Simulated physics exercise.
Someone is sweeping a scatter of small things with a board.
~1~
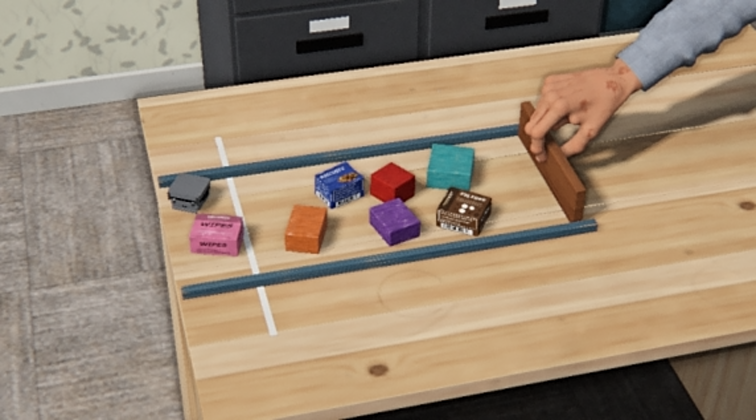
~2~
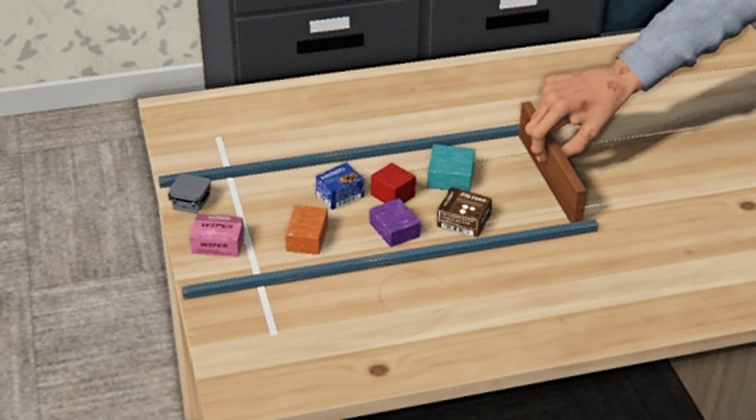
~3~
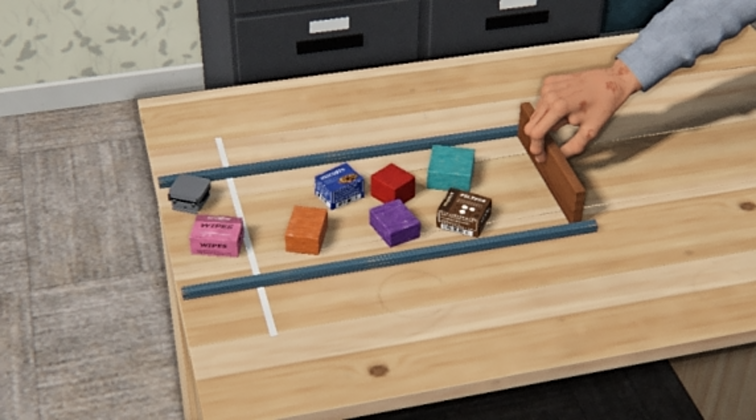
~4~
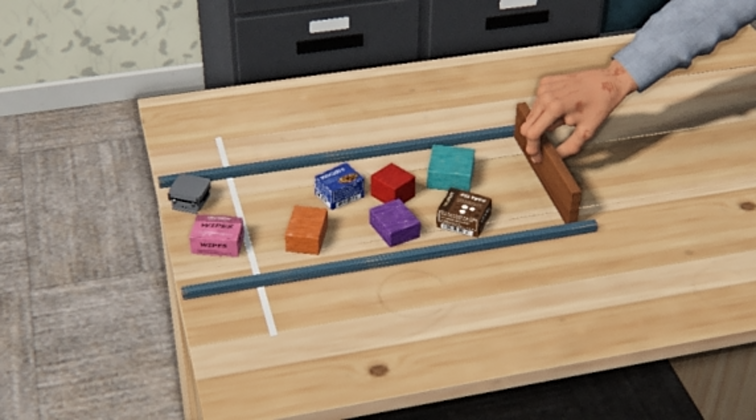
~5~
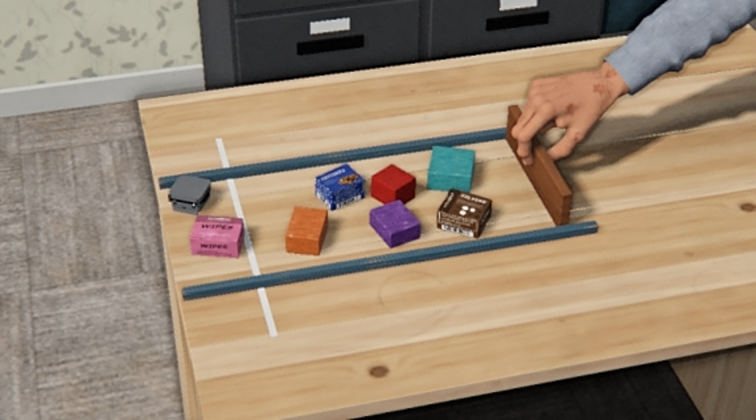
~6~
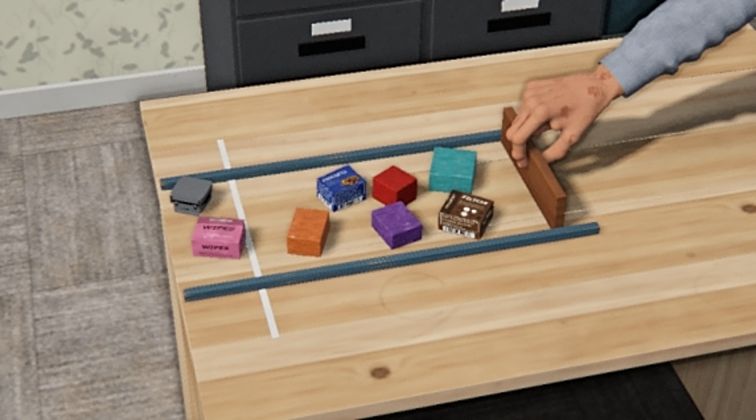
Wooden board held by a hand sliding slightly left between two blue rails, with small coloured boxes and blocks sitting still.
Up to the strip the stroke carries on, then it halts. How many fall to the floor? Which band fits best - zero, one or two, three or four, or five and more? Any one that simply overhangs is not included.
Off the edge: Three to four.
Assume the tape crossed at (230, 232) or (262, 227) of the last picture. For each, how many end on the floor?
Ending up on the floor: First try 4, second try 2.
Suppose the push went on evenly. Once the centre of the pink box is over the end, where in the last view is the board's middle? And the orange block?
Roughly at (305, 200) and roughly at (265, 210).
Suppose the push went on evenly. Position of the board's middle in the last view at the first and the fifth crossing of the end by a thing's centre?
At (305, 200) for the first, at (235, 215) for the fifth.
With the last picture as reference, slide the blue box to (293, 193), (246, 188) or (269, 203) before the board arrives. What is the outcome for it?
Goes down; stays put; goes down.
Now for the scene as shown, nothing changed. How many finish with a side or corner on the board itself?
The count in contact is 2.
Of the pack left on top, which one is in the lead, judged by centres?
I'd say the grey case.
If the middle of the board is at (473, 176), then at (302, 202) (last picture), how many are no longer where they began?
The first count is 2, and then it's 8.
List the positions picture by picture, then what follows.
Grey case (190, 194); pink box (217, 235); orange block (306, 229); board (550, 162); tape (243, 227), in the first frame.
Pink box (217, 235); turquoise block (451, 168), in the second frame.
Orange block (307, 230); purple block (395, 223), in the third frame.
Grey case (190, 195); board (546, 163), in the fourth frame.
Pink box (217, 236); blue box (340, 187), in the fifth frame.
Grey case (192, 197); pink box (219, 238); orange block (308, 232); board (532, 167); tape (245, 230), in the sixth frame.
Soon after, none off yet; grey case at rest near (192, 197); pink box at rest near (219, 238); orange block at rest near (308, 232).
Then, none off yet; grey case at rest near (192, 197); pink box at rest near (219, 238); orange block moved about its own width near (277, 234).
Further on, none off yet; grey case moved about its own width near (169, 195); pink box tipped a little near (156, 241); orange block moved well along near (200, 241).
At rest, the number that fall off is three or four; fallen, blue box, orange block and pink box.
